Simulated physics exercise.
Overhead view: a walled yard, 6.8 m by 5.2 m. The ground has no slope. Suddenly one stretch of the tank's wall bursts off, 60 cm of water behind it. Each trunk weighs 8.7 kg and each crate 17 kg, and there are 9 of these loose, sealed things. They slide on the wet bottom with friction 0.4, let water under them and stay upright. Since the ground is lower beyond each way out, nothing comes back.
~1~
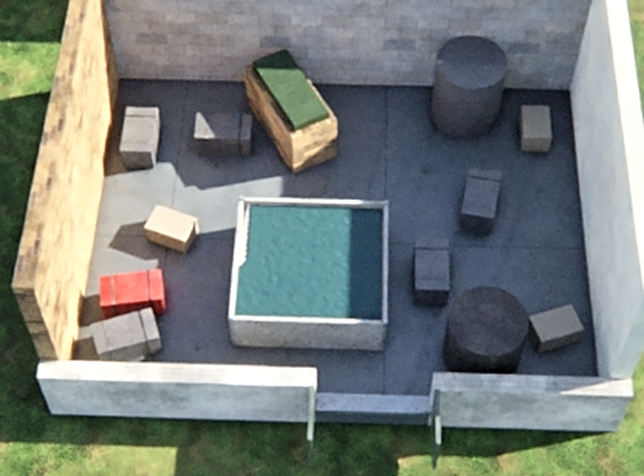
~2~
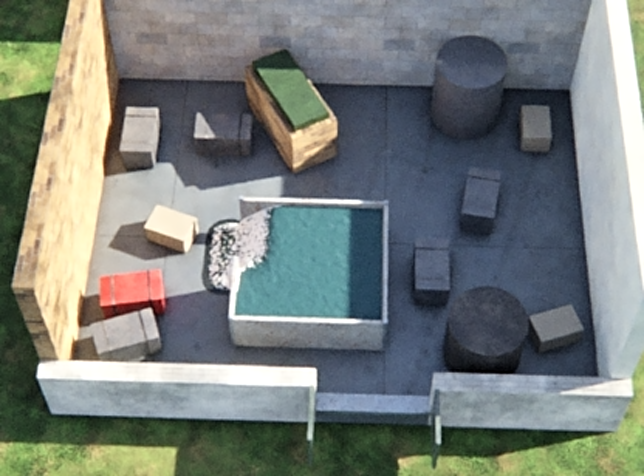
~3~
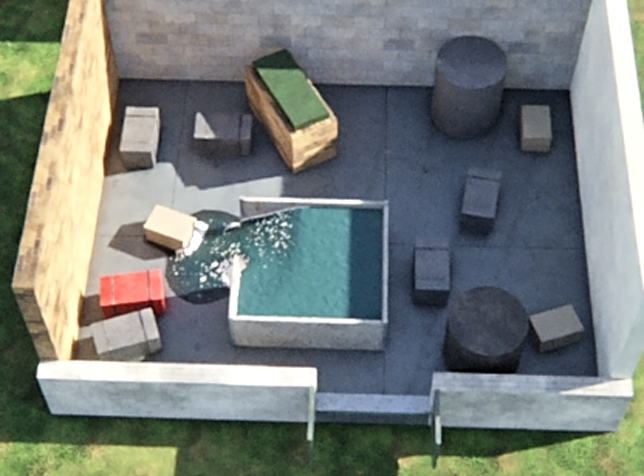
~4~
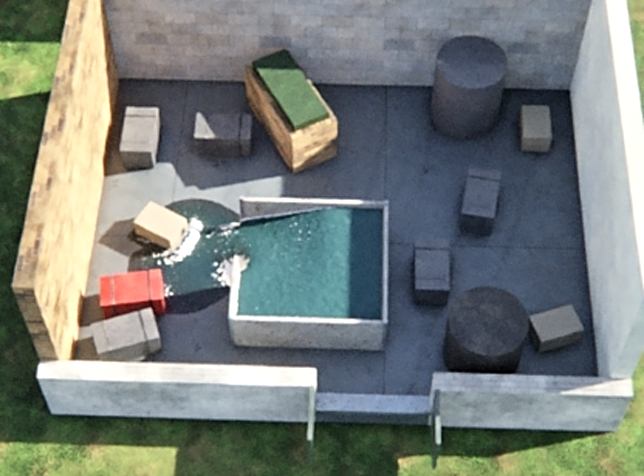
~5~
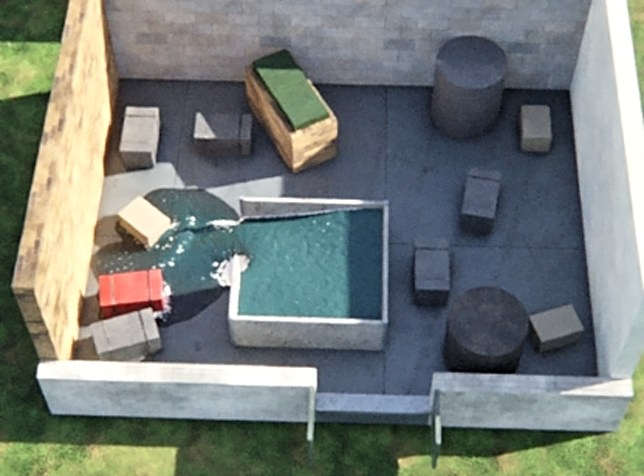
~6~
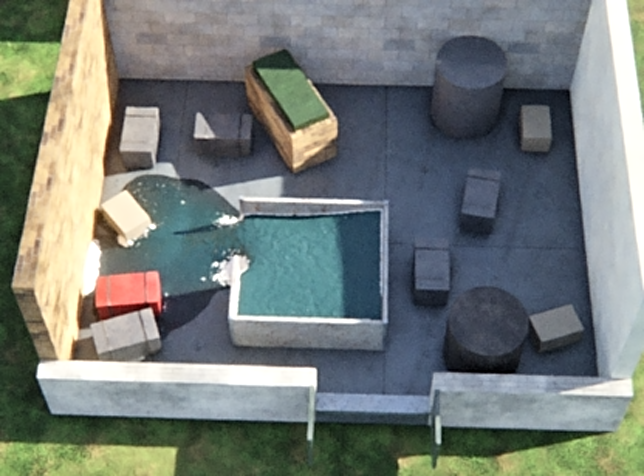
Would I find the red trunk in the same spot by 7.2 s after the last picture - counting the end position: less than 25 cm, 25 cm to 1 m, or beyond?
Its move will be modest.
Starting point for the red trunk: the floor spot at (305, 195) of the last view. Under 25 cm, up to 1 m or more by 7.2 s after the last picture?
By that time it is swept a long way.
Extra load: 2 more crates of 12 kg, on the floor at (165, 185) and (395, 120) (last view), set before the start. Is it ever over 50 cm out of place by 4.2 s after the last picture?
So that's across the line and then behind the line.
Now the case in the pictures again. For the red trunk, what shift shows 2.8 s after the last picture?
About 80 cm by then.
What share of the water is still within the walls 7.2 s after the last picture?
Around 98 per cent of the water is still in there.
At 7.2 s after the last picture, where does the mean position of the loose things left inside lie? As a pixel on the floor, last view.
The centre is close to (349, 239).
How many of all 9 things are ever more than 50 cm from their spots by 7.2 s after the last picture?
All told, that gives 5.
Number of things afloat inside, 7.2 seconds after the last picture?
The count is 5.
Then, 0.9 s after the last picture the red trunk is near (110, 316), 0.5 m from its start, aground; 0 of 9 are out; 1 afloat.
Then, 2.8 s after the last picture the red trunk is near (198, 295), 0.9 m from its start, afloat; 0 of 9 are out; 5 afloat.
Then, 4.8 s after the last picture the red trunk is near (133, 278), 0.1 m from its start, afloat; 0 of 9 are out; 5 afloat.
Then, 7.2 s after the last picture the red trunk is near (178, 298), 0.7 m from its start, afloat; 0 of 9 are out; 5 afloat.
